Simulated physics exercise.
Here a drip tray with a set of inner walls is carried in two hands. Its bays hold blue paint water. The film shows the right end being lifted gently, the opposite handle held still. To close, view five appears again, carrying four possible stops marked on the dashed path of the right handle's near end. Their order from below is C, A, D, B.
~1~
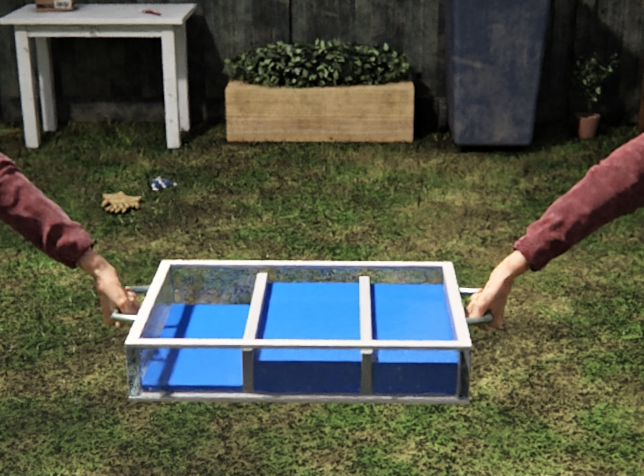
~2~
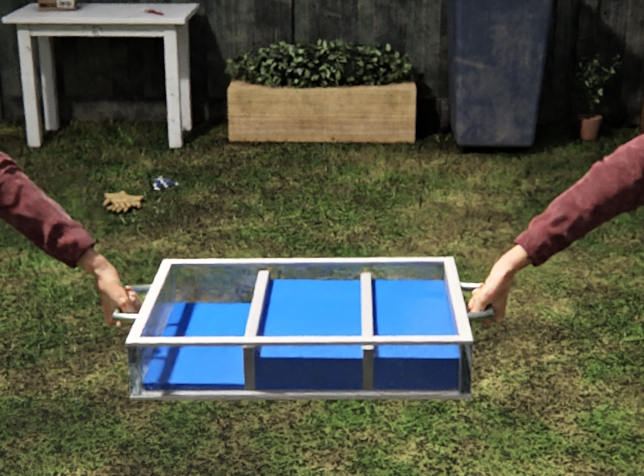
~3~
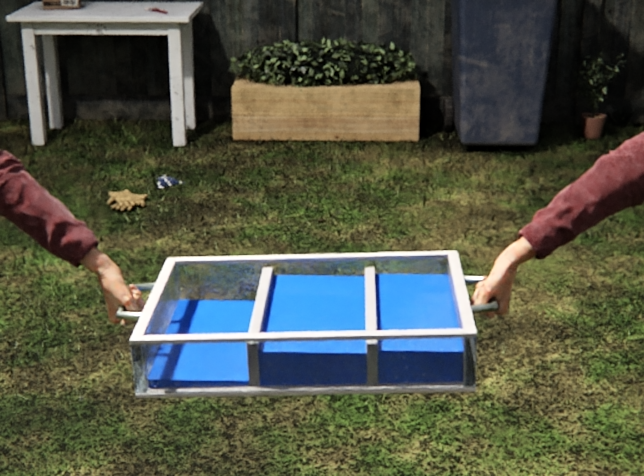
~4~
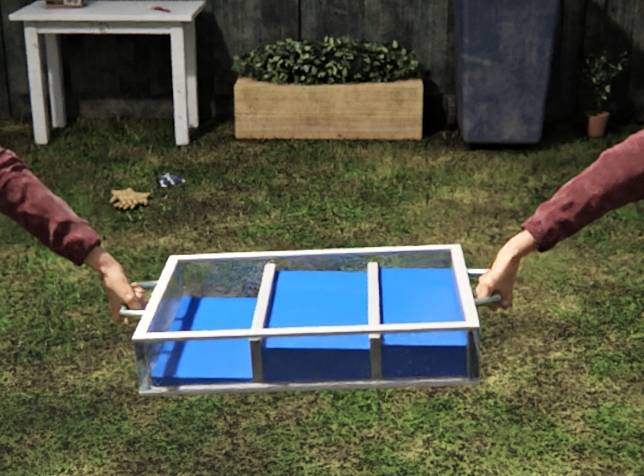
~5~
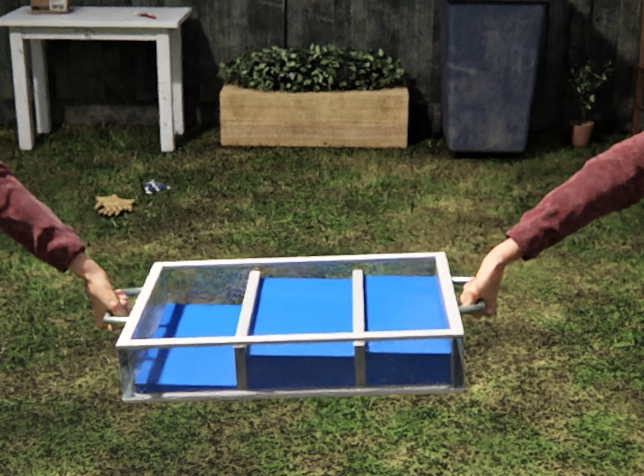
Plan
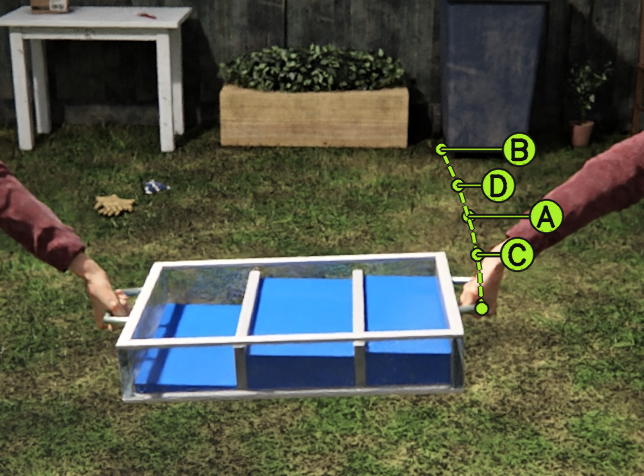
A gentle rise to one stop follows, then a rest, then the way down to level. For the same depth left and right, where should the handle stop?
Go for D.
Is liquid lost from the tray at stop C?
No.
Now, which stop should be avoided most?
Stop C.
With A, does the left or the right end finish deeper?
The right end bay.
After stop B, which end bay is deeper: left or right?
The left one.
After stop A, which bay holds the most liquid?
The middle bay.
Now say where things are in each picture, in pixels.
In the first frame, the tray is level; deepest in the middle bay, at (311, 319), shallowest in the left; right handle at (485, 306).
The second frame shows tipped about 1° down to the left; no wall is crossed; right handle at (486, 301).
The third frame shows tipped about 2° down to the left; no wall is crossed; right handle at (490, 294).
The fourth frame shows tipped about 3° down to the left; no wall is crossed; right handle at (493, 287).
The fifth frame shows tipped about 3° down to the left; deepest in the middle bay, at (303, 314), shallowest in the left; right handle at (477, 294).
On the marked copy, A at (468, 216); B at (441, 149); C at (477, 254); D at (458, 185).
With A, the right end bay stands much deeper than the other; nothing spills.
With B, the left end bay stands much deeper than the other; about 9 % goes over the rim.
With C, the right end bay stands much deeper than the other; nothing spills.
With D, the two end bays stand about equally deep; nothing spills.
